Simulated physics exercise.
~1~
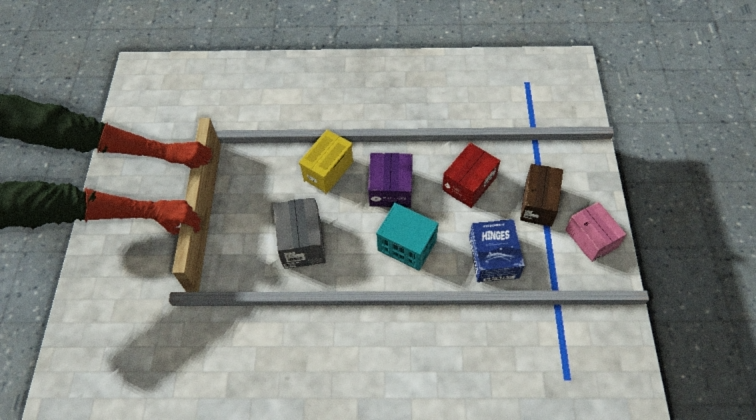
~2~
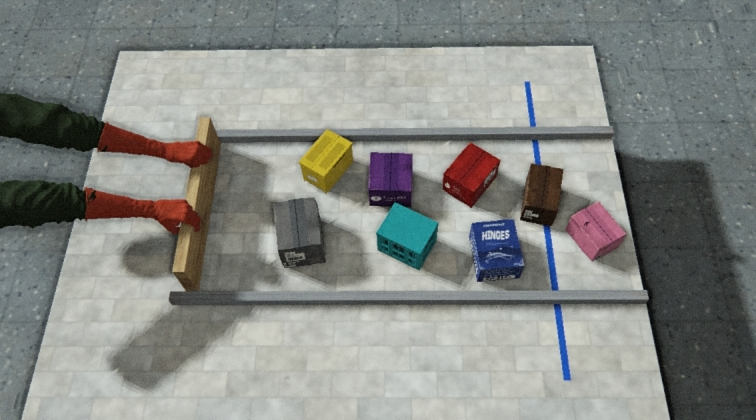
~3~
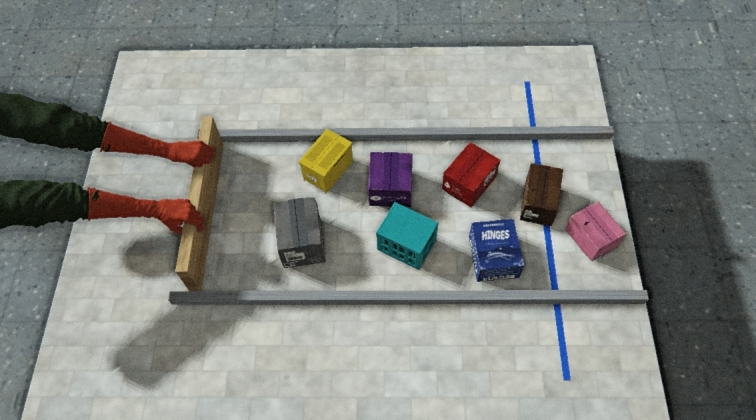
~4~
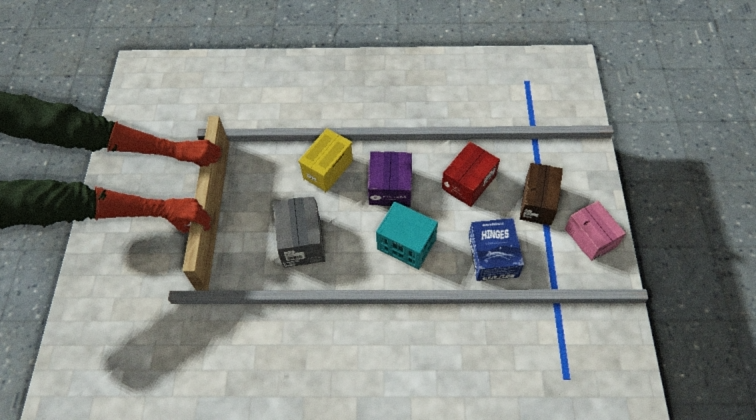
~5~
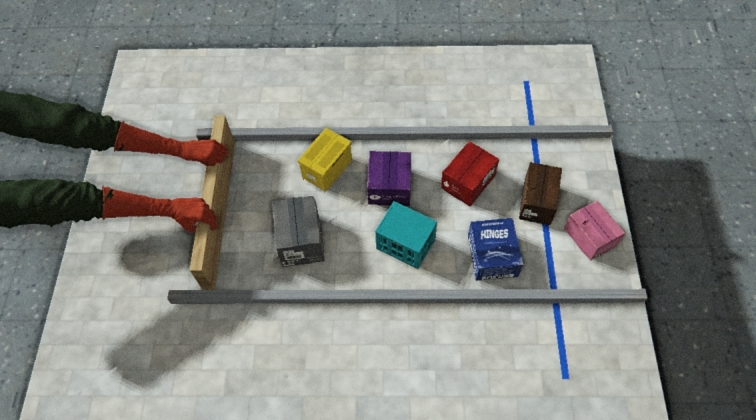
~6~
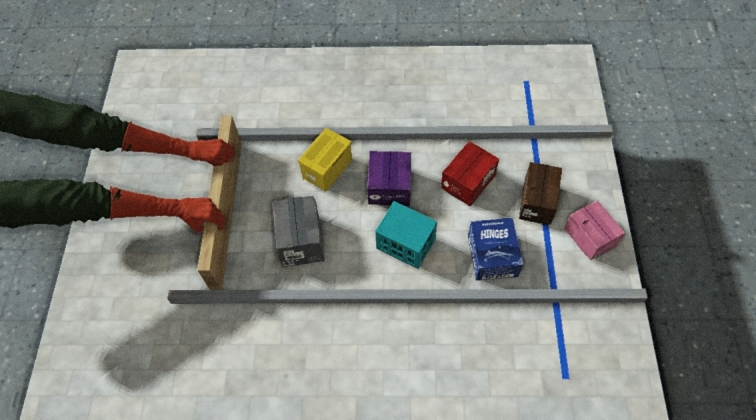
Two red-gloved hands reaching in from the left hold a wooden plank upright on a pale tiled platform, seen from above at a steady angle. Between two grey rails sit eight scattered boxes, yellow, grey, purple, teal, red, blue, brown and pink, with blue tape crossing near the right. The hands push the plank slightly rightward, while the boxes stay still, untouched.
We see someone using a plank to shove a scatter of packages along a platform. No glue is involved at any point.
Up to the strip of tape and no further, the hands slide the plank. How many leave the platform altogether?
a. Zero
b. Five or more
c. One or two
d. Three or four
(d) Three or four.
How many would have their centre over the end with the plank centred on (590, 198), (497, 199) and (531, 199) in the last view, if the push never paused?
6, 1 and 3.
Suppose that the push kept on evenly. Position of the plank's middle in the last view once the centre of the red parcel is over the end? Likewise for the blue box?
Roughly (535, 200); roughly (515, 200).
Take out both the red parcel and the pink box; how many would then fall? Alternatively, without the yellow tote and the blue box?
That gives 2 in the first case, then 2 in the second.
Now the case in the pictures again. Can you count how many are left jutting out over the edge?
1, I think.
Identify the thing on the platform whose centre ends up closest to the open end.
It's the turquoise crate.
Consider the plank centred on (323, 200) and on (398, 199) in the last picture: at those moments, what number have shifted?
The number moved is 2 and then 6.
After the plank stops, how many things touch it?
Contact count: 2.
Early on, none off yet; pink box at rest near (594, 231); brown box at rest near (540, 194); blue box at rest near (495, 249).
A while later, none off yet; pink box moving near (598, 232); brown box travelled a little near (561, 198); blue box travelled about its own width near (553, 248).
Finally, the number that fall off is three or four; lost, red parcel, blue box, brown box and pink box.
